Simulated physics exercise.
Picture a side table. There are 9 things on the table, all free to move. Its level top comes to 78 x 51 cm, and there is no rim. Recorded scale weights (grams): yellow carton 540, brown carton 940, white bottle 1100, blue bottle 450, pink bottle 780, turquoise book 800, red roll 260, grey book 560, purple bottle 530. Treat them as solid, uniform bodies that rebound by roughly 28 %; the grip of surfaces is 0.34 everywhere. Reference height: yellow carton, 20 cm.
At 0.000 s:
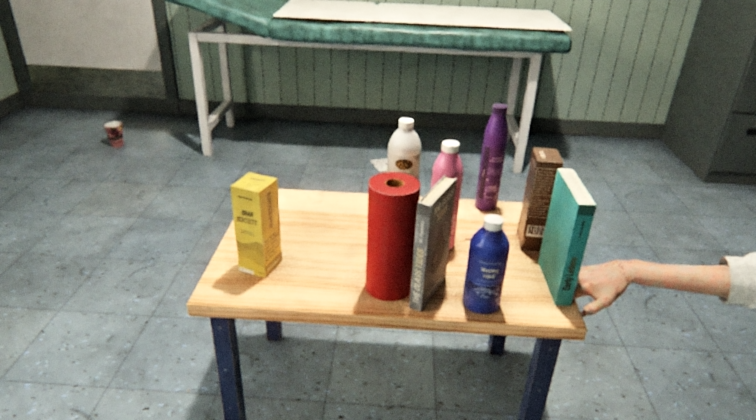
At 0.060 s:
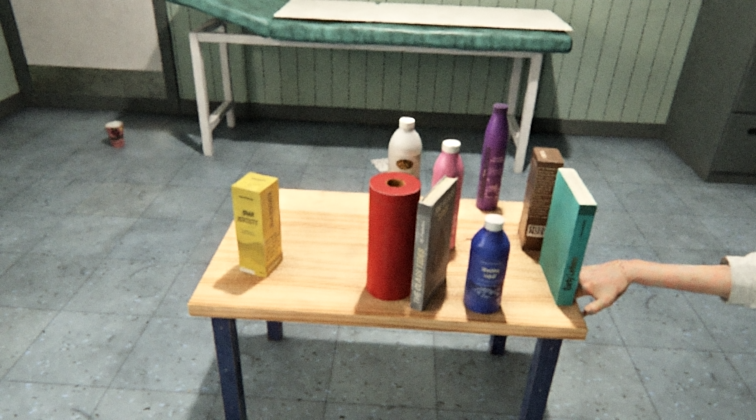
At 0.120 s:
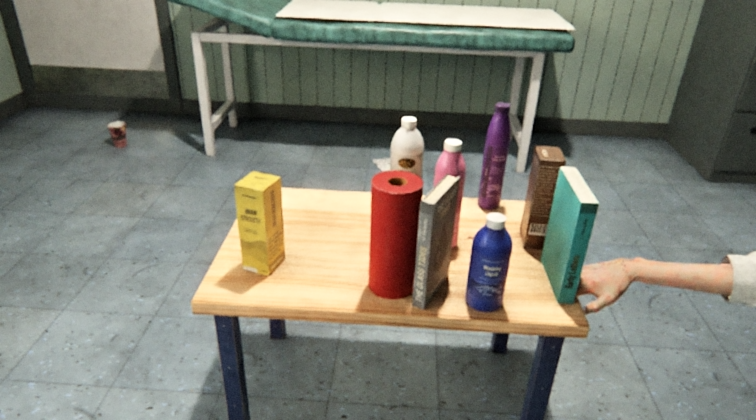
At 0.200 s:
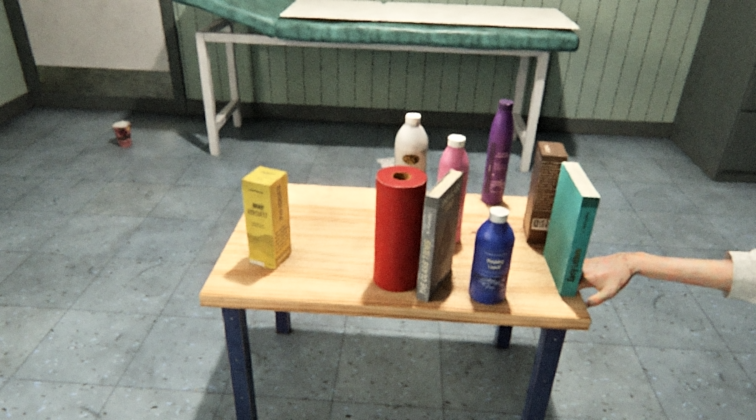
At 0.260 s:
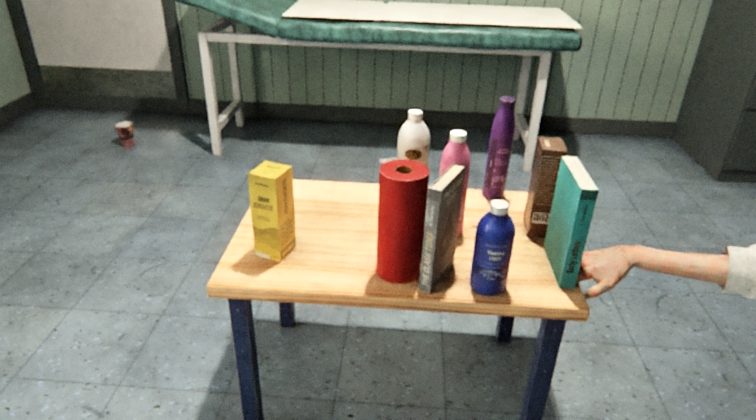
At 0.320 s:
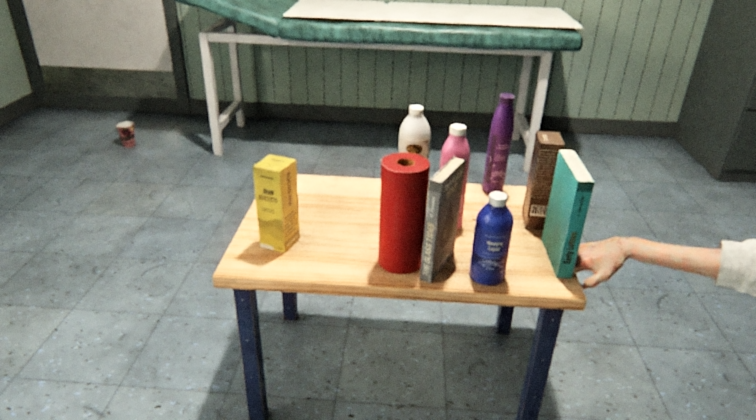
Side table crowded with bottles, books, cartons and a red roll sliding slowly backward as a hand grips its right edge.
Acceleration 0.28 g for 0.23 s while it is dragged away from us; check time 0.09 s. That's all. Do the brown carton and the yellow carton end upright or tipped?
The brown carton remains upright; the yellow carton remains upright.
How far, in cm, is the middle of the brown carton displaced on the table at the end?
The shift is close to 3 cm.
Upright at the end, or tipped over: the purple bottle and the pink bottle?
In the last frame the purple bottle does not stay up and the pink bottle does not stay up.
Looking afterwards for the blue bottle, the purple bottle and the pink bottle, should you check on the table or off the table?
At the end the blue bottle remains on its base, the purple bottle leaves its base and the pink bottle remains on its base.
By 0.62 s, table shifted 10 cm; purple bottle now off the table; brown carton 3 cm from its spot near (539, 174); yellow carton 3 cm from its spot near (282, 195).
By 0.92 s, table shifted 10 cm; brown carton 3 cm from its spot near (539, 174); yellow carton 3 cm from its spot near (282, 195); pink bottle on its side.
When it is over (1.7 s), off the table and tipped over, purple bottle; lying over on the table, pink bottle; the other 7 within 5 cm of the start. End places, in pixels of the last picture, brown carton near (539, 174), yellow carton near (282, 195).
